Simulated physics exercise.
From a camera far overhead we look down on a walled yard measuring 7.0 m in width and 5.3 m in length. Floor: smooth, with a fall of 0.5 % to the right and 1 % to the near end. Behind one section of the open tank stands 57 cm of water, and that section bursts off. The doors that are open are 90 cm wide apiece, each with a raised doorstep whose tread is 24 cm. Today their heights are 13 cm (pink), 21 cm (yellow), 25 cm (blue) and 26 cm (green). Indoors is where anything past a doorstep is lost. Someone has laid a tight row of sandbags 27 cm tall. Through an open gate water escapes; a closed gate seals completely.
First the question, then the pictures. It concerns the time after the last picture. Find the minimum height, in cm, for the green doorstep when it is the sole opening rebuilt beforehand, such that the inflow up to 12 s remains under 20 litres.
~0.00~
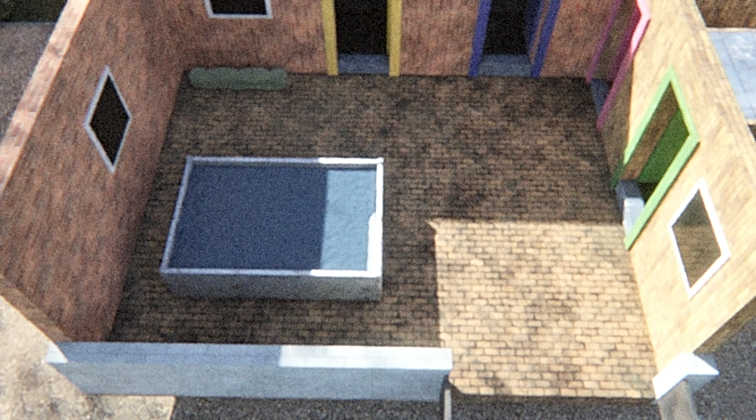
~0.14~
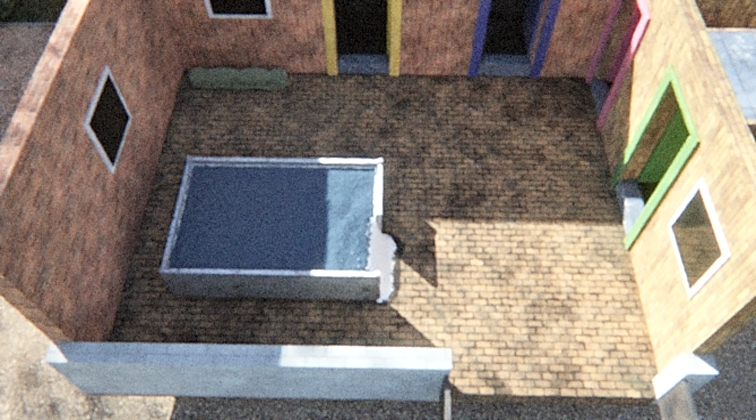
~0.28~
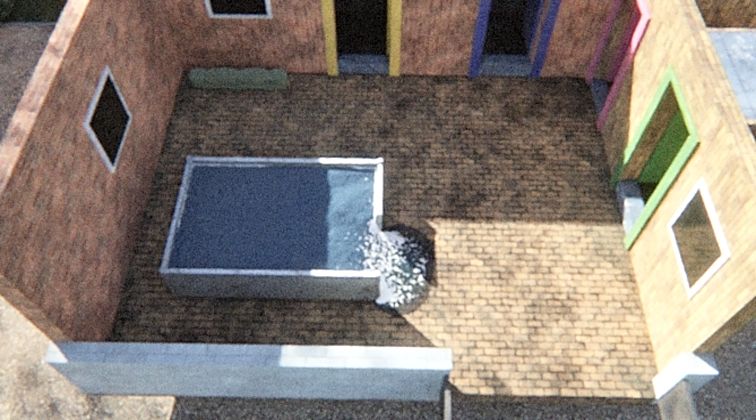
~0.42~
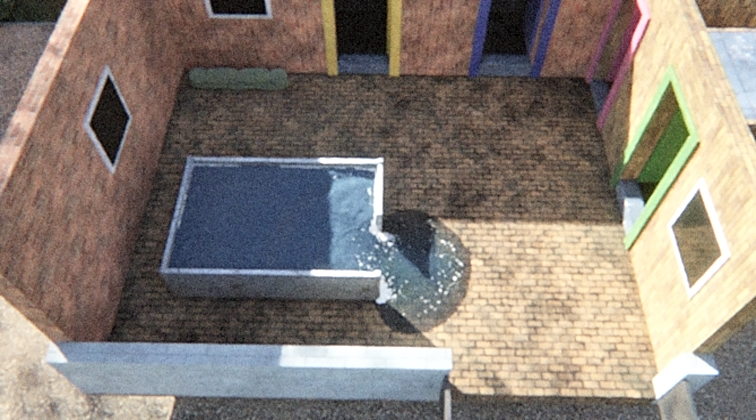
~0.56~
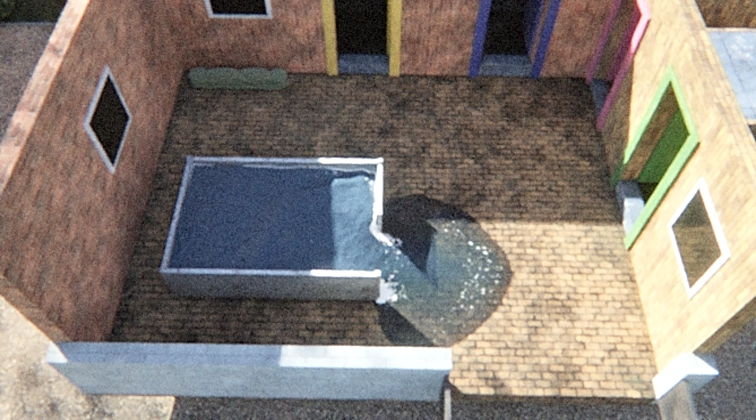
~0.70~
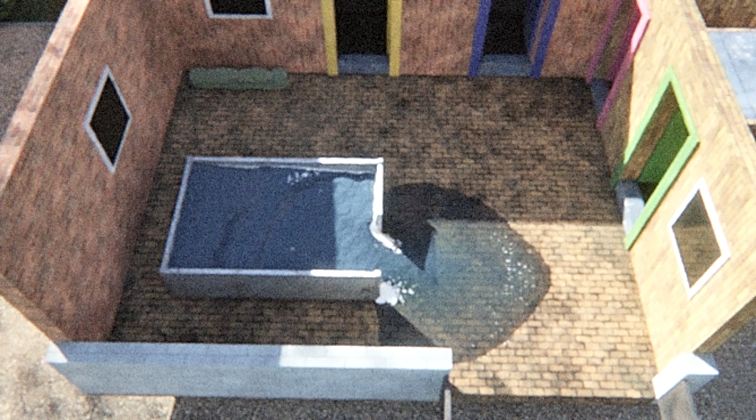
The minimum height is about 14 cm.
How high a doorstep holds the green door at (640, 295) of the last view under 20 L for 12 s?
About 18 cm.
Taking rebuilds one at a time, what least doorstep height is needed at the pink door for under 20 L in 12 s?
For pink: Close to 7.5 cm.
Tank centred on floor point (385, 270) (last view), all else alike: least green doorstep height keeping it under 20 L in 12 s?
Some 10.0 cm.
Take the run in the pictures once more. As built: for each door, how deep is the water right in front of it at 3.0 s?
Depths in cm: Pink 5, yellow 0, blue 0, green 19.
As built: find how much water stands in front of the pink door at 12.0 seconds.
Roughly 4.5 cm deep.
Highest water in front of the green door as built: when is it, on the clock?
Around 2.4 seconds.
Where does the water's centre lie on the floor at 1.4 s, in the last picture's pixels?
Centre estimate: (322, 250) px, approximately.
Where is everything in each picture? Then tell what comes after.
The first picture shows still water, 57 cm deep, in the open tank at (279, 216); the green door at (645, 172) is dry.
In the second picture, the front is at (394, 263), 0.3 m from the gap at (376, 260); 0.1 m2 of floor is wet, 57 cm left at the back.
In the third picture, water pours out at (376, 261) and has run 0.7 m, to (429, 257); about 9 cm deep outside, 57 cm at the back.
In the fourth picture, the gap is at (376, 261), the front 1.2 m out at (464, 276); the back of the open tank holds 57 cm.
In the fifth picture, the gap is at (376, 261), the front 1.8 m out at (504, 281); the back of the open tank holds 57 cm.
In the sixth picture, the gap is at (376, 260), the front 2.3 m out at (544, 282); the back of the open tank holds 57 cm; 1.6 m in a straight line remain to the green door at (645, 172).
After 1.4 s water covers 30 % of the floor, deepest (32 cm) near (390, 271); it has not reached the green door.
After 3.0 s water covers 35 % of the floor, deepest (22 cm) near (636, 324); 19 cm at the green door, 0 litres in over its 26 cm doorstep.
After 12.0 s water covers 80 % of the floor, deepest (8 cm) near (646, 364); 7 cm at the green door, 0 litres in over its 26 cm doorstep.
At the green door as built, the water arrived by 1.5 s and peaked near 21 cm at 2.4 s.
Run again over the same 12 s with other heights there, 33 litres in over 12.5 cm, 5 litres over 17 cm. The limit of 20 litres is kept from about 14 cm up.
